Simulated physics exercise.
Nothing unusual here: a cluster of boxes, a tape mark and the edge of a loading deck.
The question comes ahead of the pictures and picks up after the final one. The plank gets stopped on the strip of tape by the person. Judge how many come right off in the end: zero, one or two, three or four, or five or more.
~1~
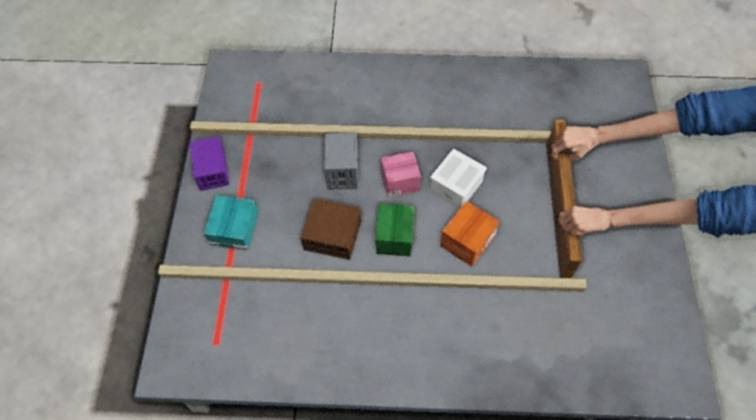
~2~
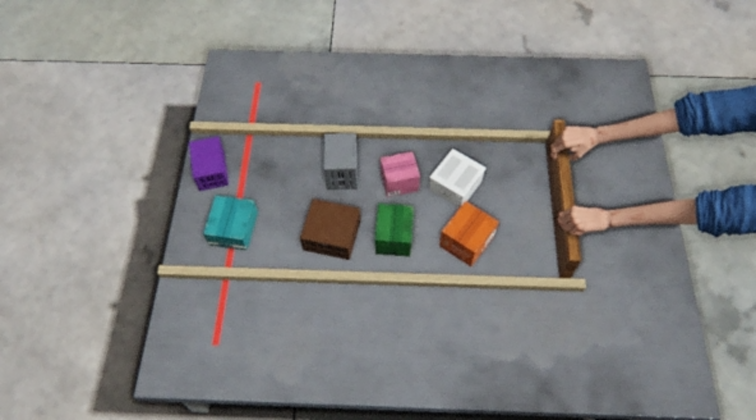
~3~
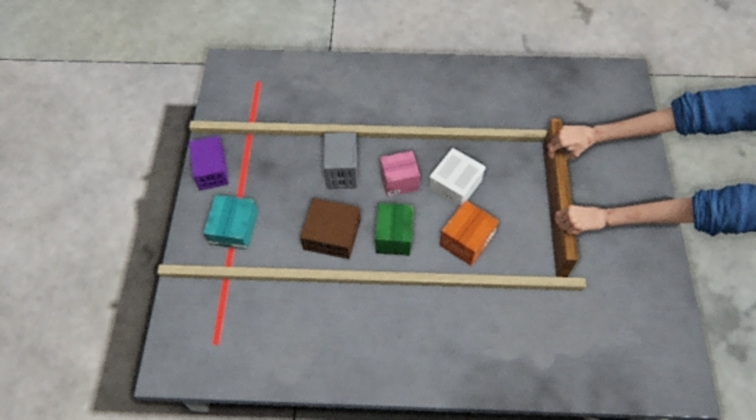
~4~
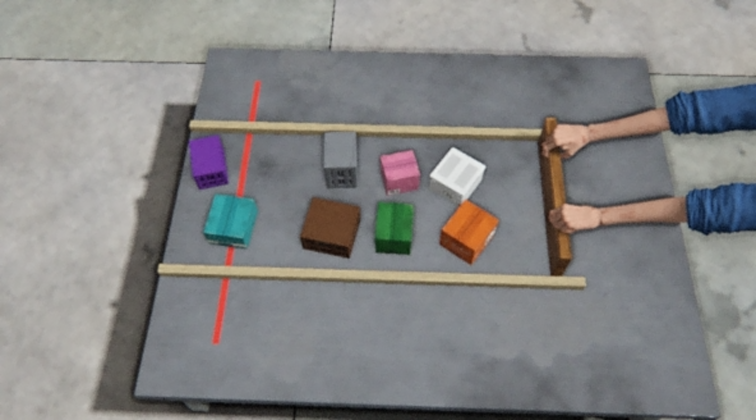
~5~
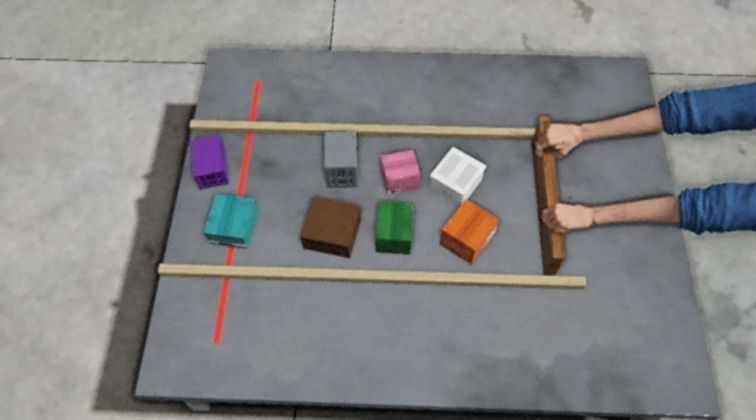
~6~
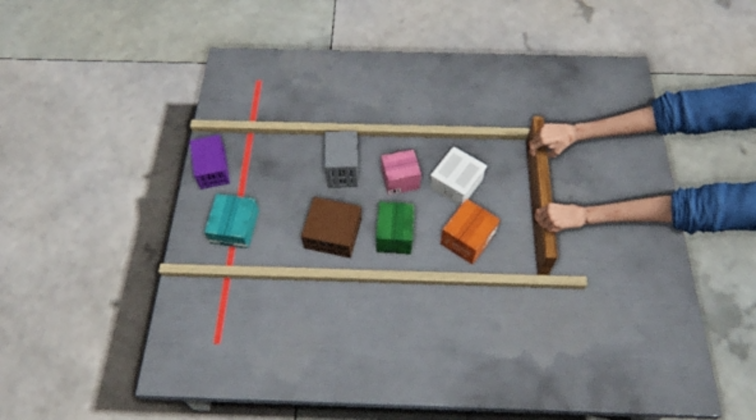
In the end, three or four come right off.
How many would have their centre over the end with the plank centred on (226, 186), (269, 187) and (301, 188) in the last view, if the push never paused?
Going through the three positions, you'd get 6, 3 and 1.
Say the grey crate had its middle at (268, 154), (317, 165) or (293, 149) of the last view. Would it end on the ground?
Taking the places in order, it falls away, then falls away, then keeps its place.
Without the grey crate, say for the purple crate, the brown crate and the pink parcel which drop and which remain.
Result - purple crate: Drops; brown crate: Drops; pink parcel: Remains in place.
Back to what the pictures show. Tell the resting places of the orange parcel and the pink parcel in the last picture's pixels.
Close to (211, 232); the other close to (190, 158).
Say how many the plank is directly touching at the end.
Number: 2.
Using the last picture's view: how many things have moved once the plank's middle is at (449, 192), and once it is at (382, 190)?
At the first place 4, at the second 6.
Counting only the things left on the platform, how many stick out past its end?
The overhang total is 2.
Soon after, none off yet; purple crate at rest near (210, 162); turquoise box at rest near (232, 221); brown crate at rest near (332, 227).
Then, none off yet; purple crate at rest near (210, 162); turquoise box moved about its own width near (195, 220); brown crate moved well along near (238, 226).
At rest, the number that fall off is three or four; fallen, grey crate, brown crate, turquoise box and purple crate.
